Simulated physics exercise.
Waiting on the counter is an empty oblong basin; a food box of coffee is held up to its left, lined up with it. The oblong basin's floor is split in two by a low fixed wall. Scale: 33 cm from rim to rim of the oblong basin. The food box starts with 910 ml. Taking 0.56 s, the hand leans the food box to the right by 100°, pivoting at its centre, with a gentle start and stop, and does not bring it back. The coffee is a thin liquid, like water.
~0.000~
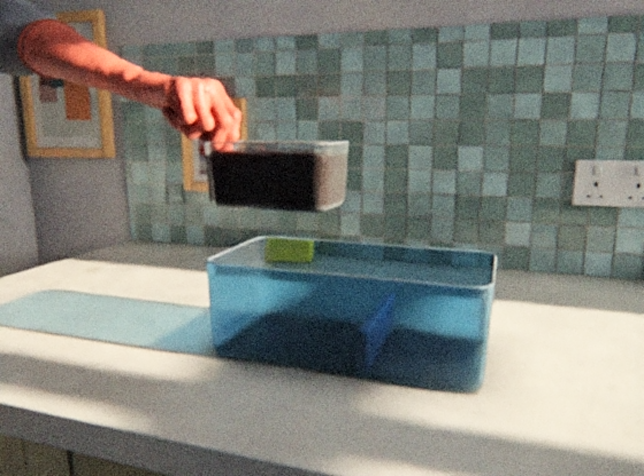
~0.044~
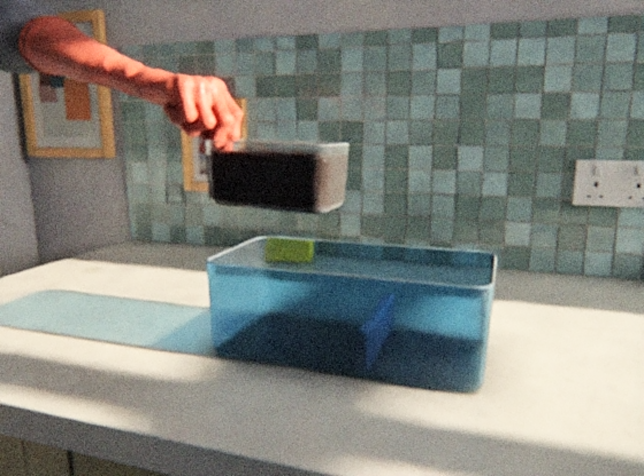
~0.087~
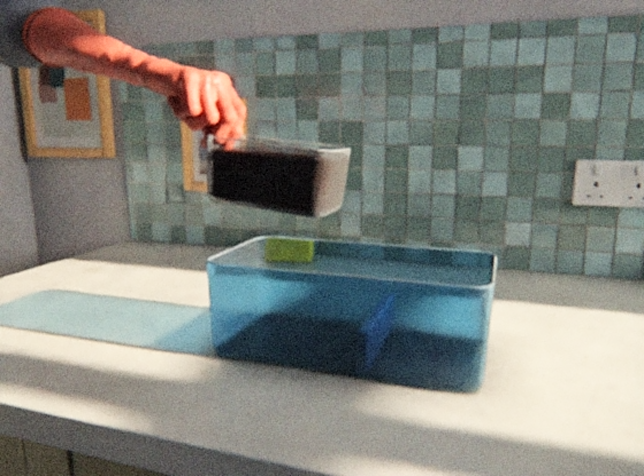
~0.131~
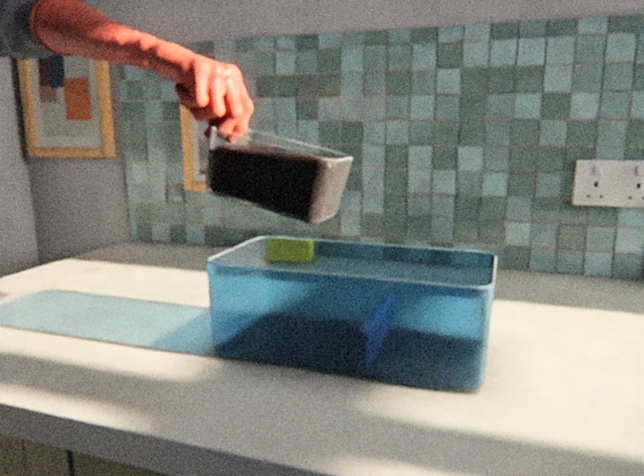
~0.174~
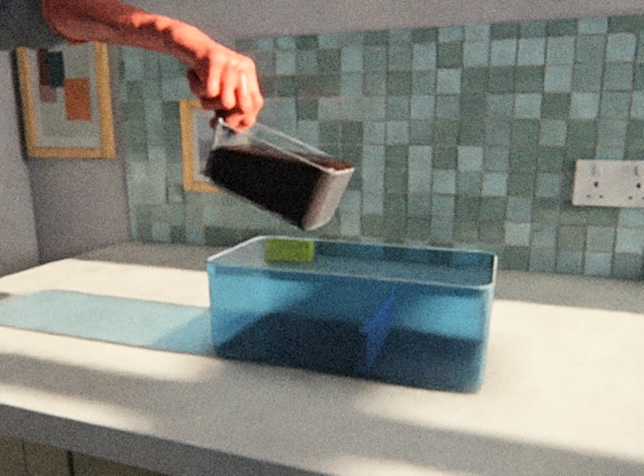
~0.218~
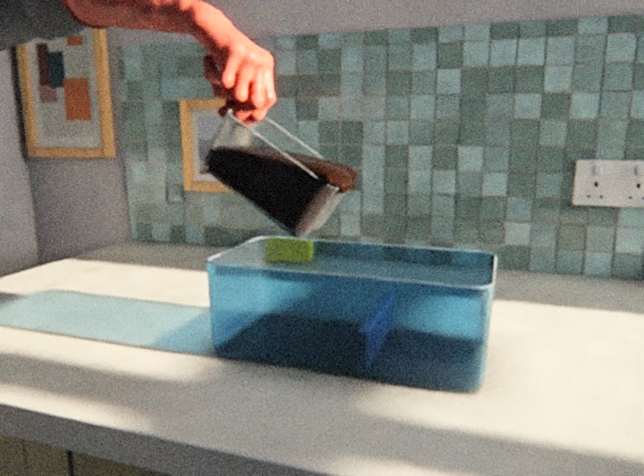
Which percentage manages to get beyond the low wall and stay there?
Beyond the low wall, roughly 40 per cent stays.
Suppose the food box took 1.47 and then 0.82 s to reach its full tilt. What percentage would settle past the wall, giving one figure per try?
Respectively 65 and 55 %.
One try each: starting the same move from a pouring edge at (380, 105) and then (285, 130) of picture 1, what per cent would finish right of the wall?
Roughly 75 per cent the first time and 10 per cent the second.
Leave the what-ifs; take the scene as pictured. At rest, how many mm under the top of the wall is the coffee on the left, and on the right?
About 34 mm on the left, about 32 mm on the right.
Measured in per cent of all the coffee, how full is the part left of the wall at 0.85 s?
56 %.
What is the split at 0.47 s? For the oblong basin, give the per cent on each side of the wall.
I'd say some 24 on the left and some 32 on the right.
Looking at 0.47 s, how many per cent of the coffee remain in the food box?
About 20 per cent.
After 0.47 s the tilt is 94° and 21 per cent is still to pour, 24 is left of the wall and 32 right of it.
After 0.66 s the tilt is 100° and 4 per cent is still to pour, 51 is left of the wall and 39 right of it.
After 0.85 s the tilt is 100° and 1 per cent is still to pour, 56 is left of the wall and 40 right of it.
After 1.06 s the tilt is 100° and 0 per cent is still to pour, 58 is left of the wall and 40 right of it.
In the end 58 per cent lies left of the wall, 40 right of it and 2 outside.
